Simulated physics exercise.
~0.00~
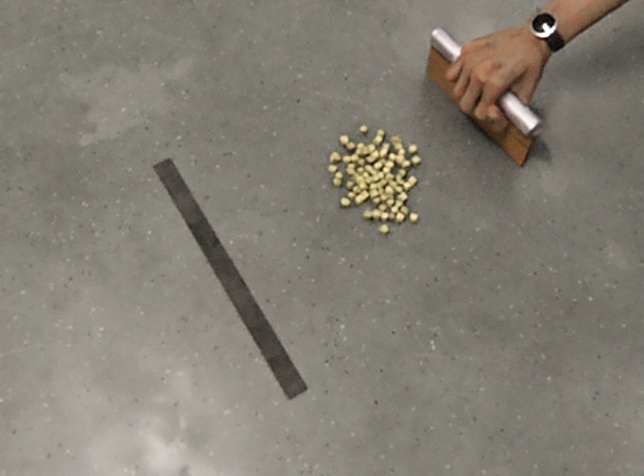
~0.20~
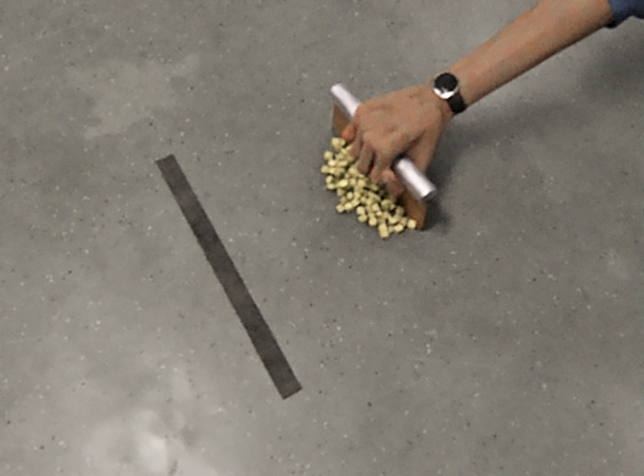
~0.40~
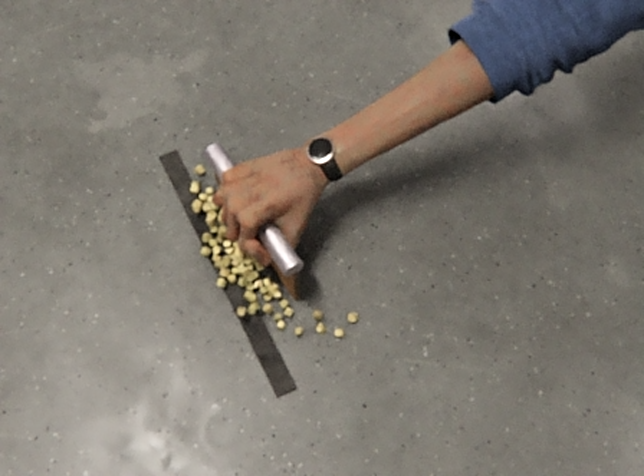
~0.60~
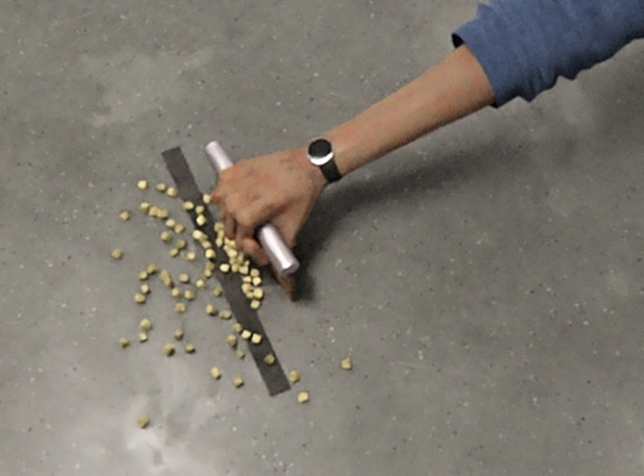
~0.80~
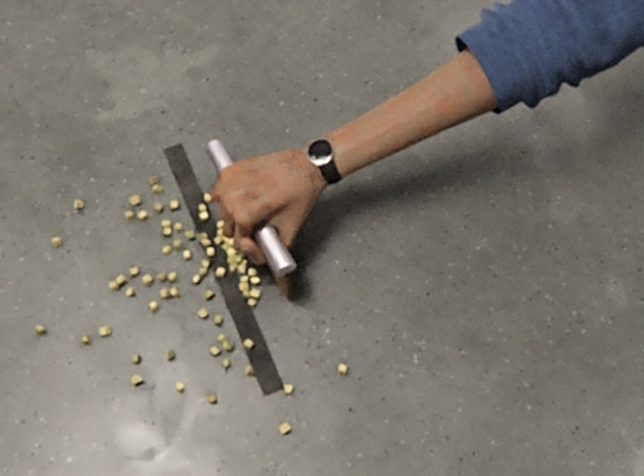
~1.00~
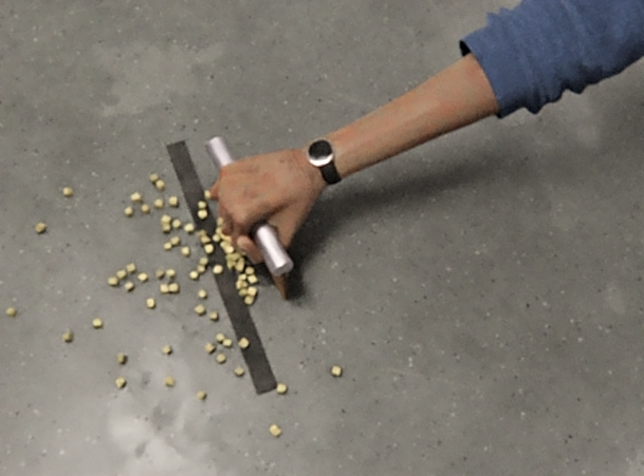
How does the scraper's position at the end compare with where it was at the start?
At the start the scraper was at the upper right, beyond the pile of cubes. By the end it was farther left and lower down, right beside the dark strip.
